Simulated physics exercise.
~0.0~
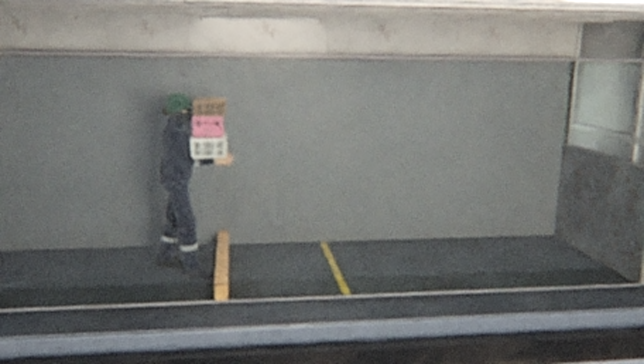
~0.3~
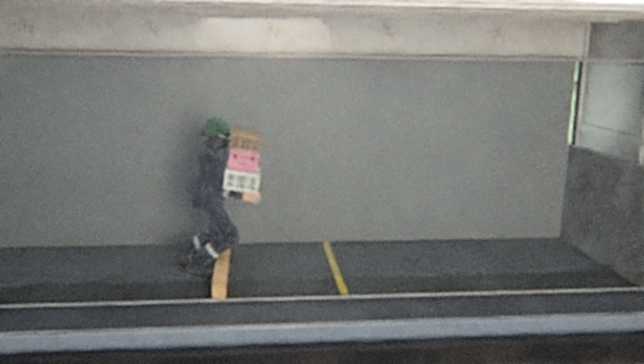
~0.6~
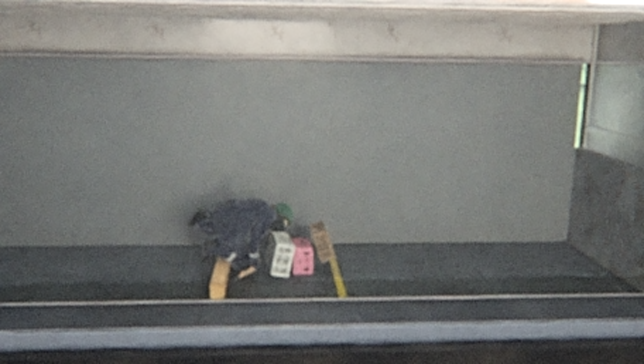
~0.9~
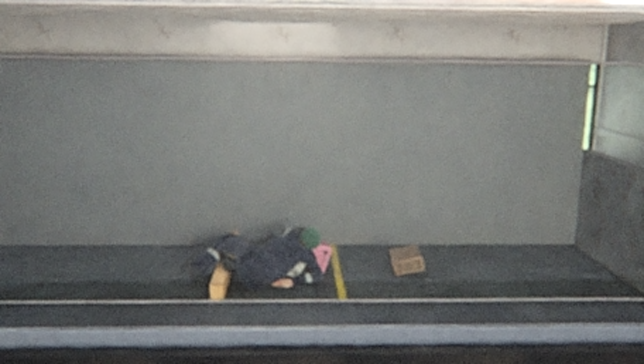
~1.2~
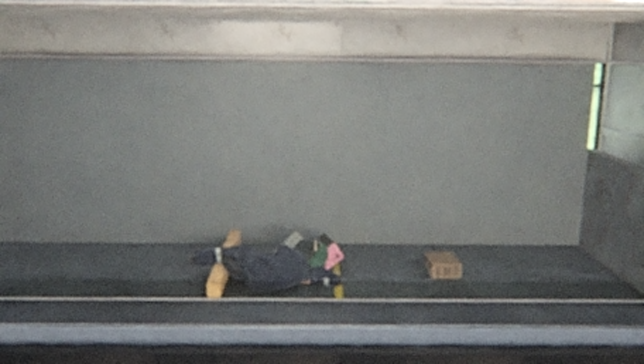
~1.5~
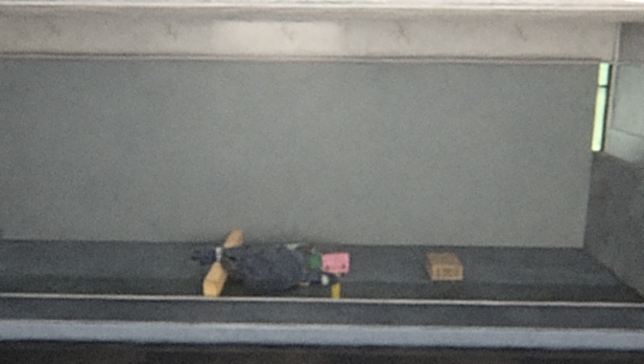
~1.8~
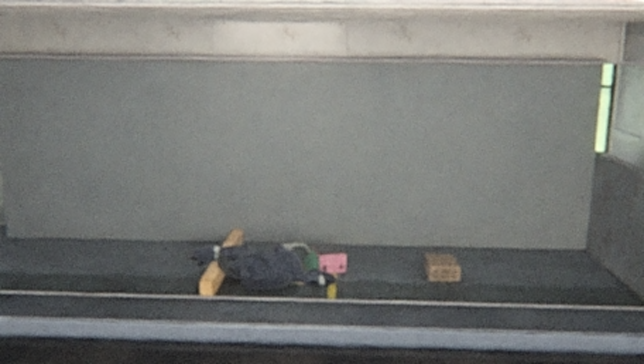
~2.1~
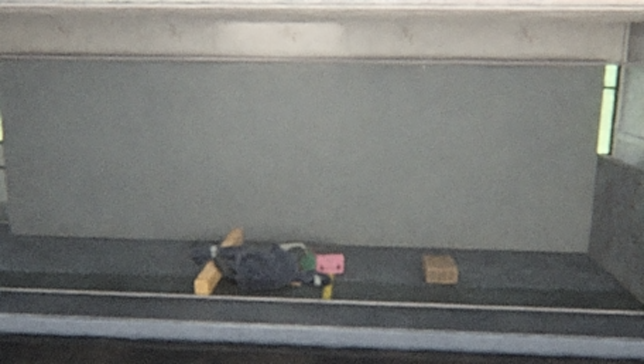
In a grey metro car, a green-capped figure carrying stacked brown, pink and white containers trips over a low rail and falls forward to the right, spilling the load; the brown crate slides past the yellow line, while the white crate and the figure's head stop short of it.
